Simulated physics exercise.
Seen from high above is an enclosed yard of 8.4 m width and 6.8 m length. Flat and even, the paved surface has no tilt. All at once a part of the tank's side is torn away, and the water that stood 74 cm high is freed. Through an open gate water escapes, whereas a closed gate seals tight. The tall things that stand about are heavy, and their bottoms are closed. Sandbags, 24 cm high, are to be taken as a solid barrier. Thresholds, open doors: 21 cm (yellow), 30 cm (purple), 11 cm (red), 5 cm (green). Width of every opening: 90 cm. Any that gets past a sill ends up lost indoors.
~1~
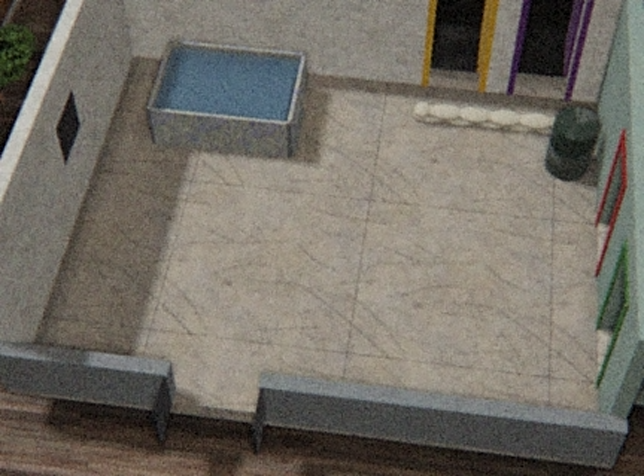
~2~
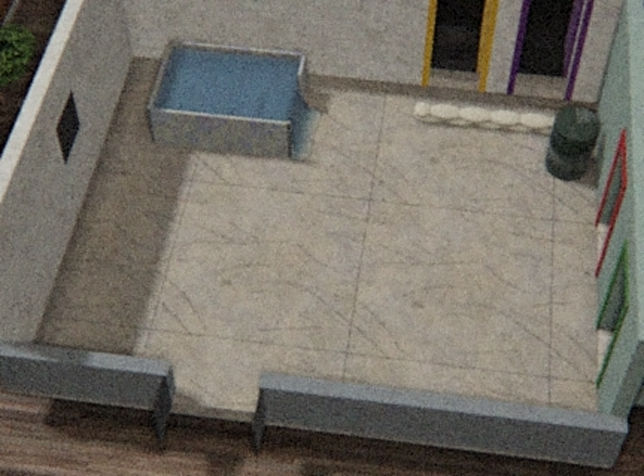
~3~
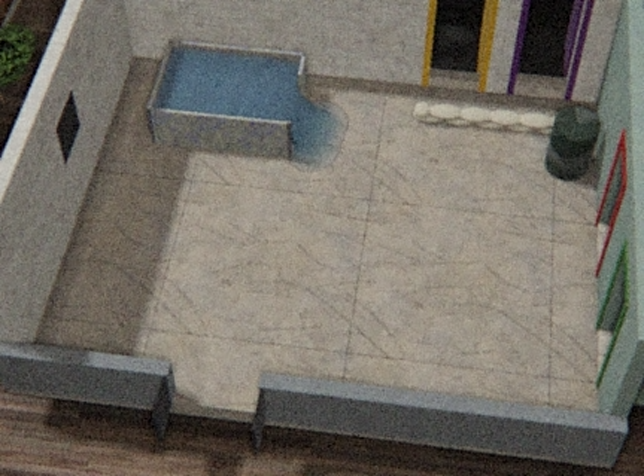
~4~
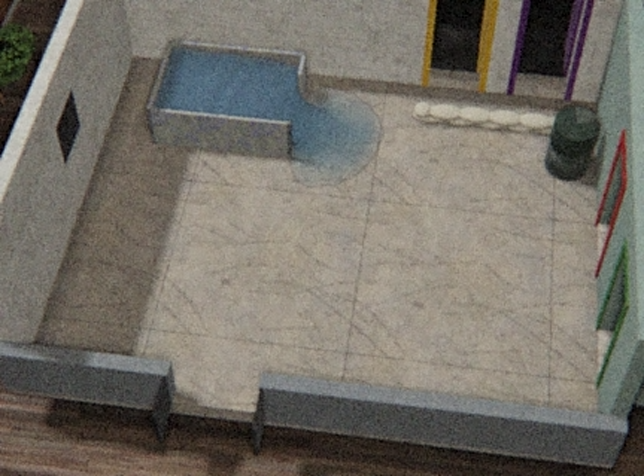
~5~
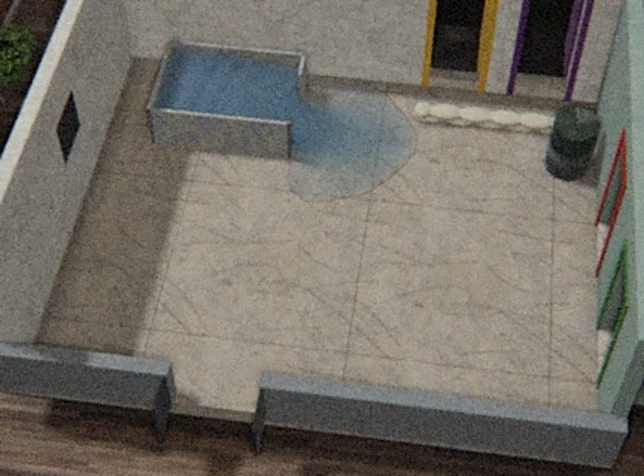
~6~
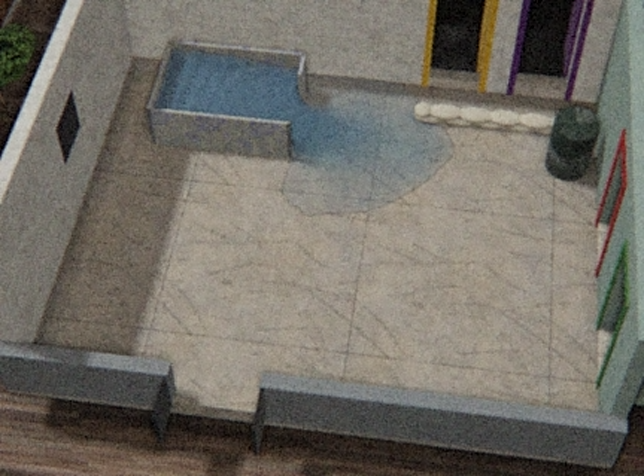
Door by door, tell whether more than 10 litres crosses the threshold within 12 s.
Result: Yellow door: Short of the limit; purple door: Short of the limit; red door: Beyond the limit; green door: Beyond the limit.
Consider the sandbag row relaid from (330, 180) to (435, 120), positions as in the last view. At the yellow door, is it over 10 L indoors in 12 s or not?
Result at yellow: Limit broken.
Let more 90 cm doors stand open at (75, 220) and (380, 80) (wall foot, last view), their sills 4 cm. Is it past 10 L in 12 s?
In turn: Short of it, beyond it.
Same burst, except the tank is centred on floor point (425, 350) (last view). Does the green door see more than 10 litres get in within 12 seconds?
Lab note: Green door, limit broken.
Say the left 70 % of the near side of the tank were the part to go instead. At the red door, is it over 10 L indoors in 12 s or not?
Then the red door ends up within bounds.
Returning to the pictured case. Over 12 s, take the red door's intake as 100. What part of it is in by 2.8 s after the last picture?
By that time, around 60 per cent.
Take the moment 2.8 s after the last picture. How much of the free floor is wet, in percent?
Some 50 per cent of the floor is wet.
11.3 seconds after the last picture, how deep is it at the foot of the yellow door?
Reading: Close to 4.5 cm.
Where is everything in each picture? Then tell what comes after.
The first picture shows the tank at (228, 84) is whole and still, 74 cm deep.
In the second picture, the front is at (302, 159), 0.7 m from the gap at (293, 119); 0.3 m2 of floor is under water; 74 cm left at the back of the tank.
In the third picture, the front is at (318, 166), 0.9 m from the gap at (293, 121); 1.0 m2 of floor is under water; 74 cm left at the back of the tank.
In the fourth picture, the front is at (378, 128), 1.5 m from the gap at (293, 123); 2.4 m2 of floor is under water; 74 cm left at the back of the tank.
In the fifth picture, the front is at (412, 134), 2.0 m from the gap at (293, 123); 4.1 m2 of floor is under water; 72 cm left at the back of the tank.
In the sixth picture, water pours out at (293, 123) and has run 2.7 m, to (449, 153); typically 5 cm deep outside, 65 cm at the tank's back.
Then, 0.7 s after the last picture water covers 25 % of the floor and is deepest (37 cm) near (305, 143); yellow door 18 cm at the sill, 0 L in, purple door not reached, red door not reached, green door not reached.
Then, 1.5 s after the last picture water covers 40 % of the floor and is deepest (30 cm) near (414, 117); yellow door 18 cm at the sill, 2 L in, purple door 4 cm at the sill, 0 L in, red door 19 cm at the sill, 1 L in, green door not reached.
Then, 2.8 s after the last picture water covers 50 % of the floor and is deepest (28 cm) near (591, 150); yellow door 11 cm at the sill, 3 L in, purple door 16 cm at the sill, 0 L in, red door 21 cm at the sill, 48 L in, green door 11 cm at the sill, 9 L in.
Then, 6.3 s after the last picture water covers 60 % of the floor and is deepest (14 cm) near (553, 434); yellow door 11 cm at the sill, 3 L in, purple door 12 cm at the sill, 0 L in, red door 11 cm at the sill, 80 L in, green door 10 cm at the sill, 38 L in.
Then, 11.3 s after the last picture water covers 100 % of the floor and is deepest (10 cm) near (591, 428); yellow door 5 cm at the sill, 3 L in, purple door 5 cm at the sill, 0 L in, red door 6 cm at the sill, 80 L in, green door 9 cm at the sill, 118 L in.
